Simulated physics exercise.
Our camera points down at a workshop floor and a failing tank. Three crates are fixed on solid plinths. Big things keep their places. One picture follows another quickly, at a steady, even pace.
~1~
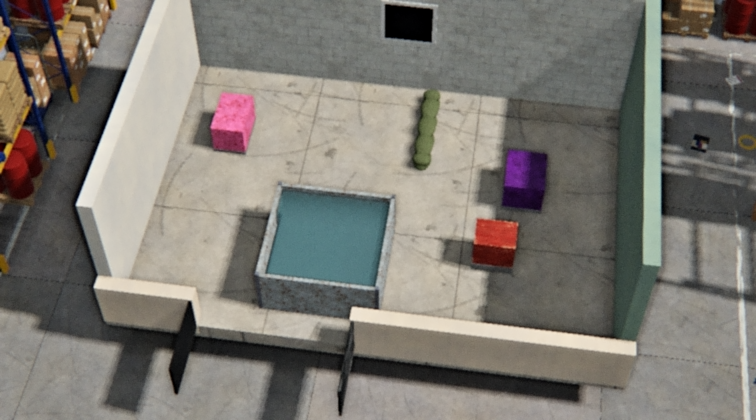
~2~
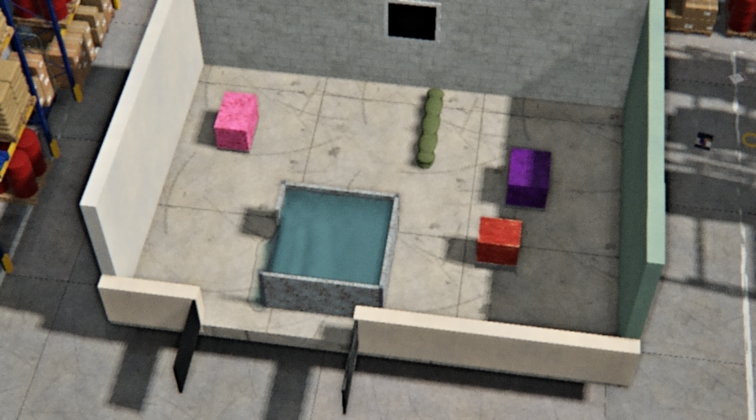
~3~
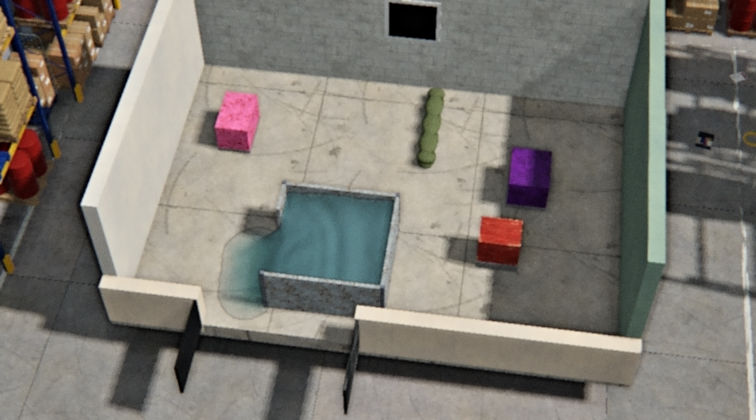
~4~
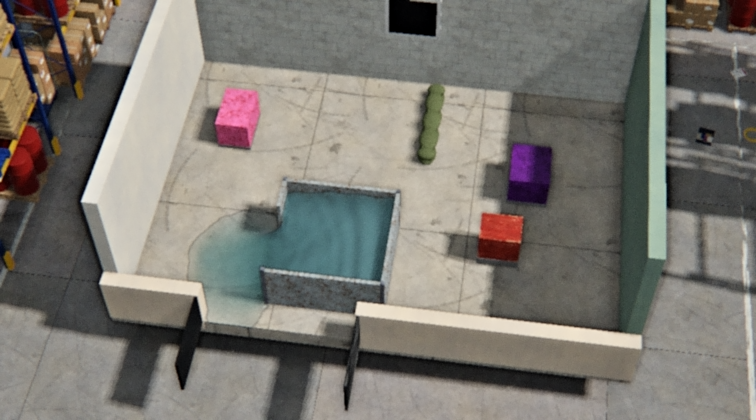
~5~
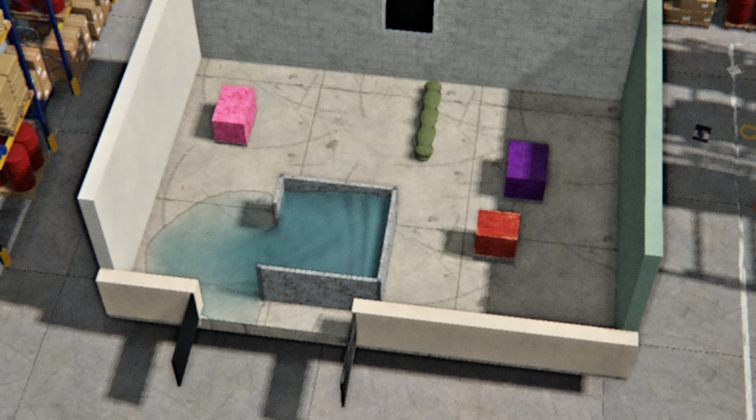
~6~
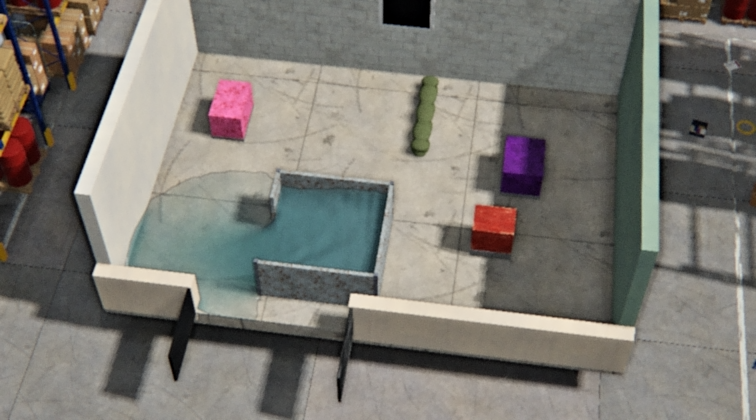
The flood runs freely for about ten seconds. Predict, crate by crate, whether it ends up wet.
The pink crate is exposed; the purple crate is protected; the red crate is protected.
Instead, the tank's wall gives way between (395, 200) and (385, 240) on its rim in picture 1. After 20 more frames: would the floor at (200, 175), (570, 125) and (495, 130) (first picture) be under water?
Order as asked: Untouched, swamped, swamped.
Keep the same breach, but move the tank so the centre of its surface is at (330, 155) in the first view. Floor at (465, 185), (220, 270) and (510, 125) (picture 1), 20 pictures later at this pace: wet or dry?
As listed: Dry, covered, clear.
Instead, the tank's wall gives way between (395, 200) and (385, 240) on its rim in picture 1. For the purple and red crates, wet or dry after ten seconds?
The purple crate is reached, the red crate is reached.
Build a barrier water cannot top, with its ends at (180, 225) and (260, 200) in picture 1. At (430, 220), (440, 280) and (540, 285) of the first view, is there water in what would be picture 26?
The first point comes out unwetted, the next unwetted, the last unwetted.
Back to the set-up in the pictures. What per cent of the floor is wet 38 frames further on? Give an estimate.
Close to 60 %.
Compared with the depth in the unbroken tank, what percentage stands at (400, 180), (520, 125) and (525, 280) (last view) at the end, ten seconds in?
The depths come to near 8, 2 and 0 per cent respectively.
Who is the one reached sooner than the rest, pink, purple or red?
The one in pink comes first.
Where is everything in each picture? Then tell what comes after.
The first picture shows the tank at (327, 238) is whole and still.
In the second picture, the front is at a hidden place, out from the gap at (274, 264).
In the third picture, the front is at (236, 240), out from the gap at (275, 264).
In the fourth picture, the front is at (200, 241), out from the gap at (276, 261).
In the fifth picture, the front is at (156, 242), out from the gap at (272, 259).
In the sixth picture, the front is at a hidden place, out from the gap at (269, 254).
A moment on, water covers 15 % of the floor; the pink crate water round its plinth, the purple crate not reached, the red crate not reached.
Next, water covers 20 % of the floor; the pink crate water round its plinth, the purple crate not reached, the red crate not reached.
Then, water covers 40 % of the floor; the pink crate water round its plinth, the purple crate not reached, the red crate not reached.
Later, water covers 60 % of the floor; the pink crate water round its plinth, the purple crate water round its plinth, the red crate water round its plinth.
In the end, water covers 85 % of the floor; the pink crate was topped, the purple crate stayed above the water, the red crate stayed above the water.
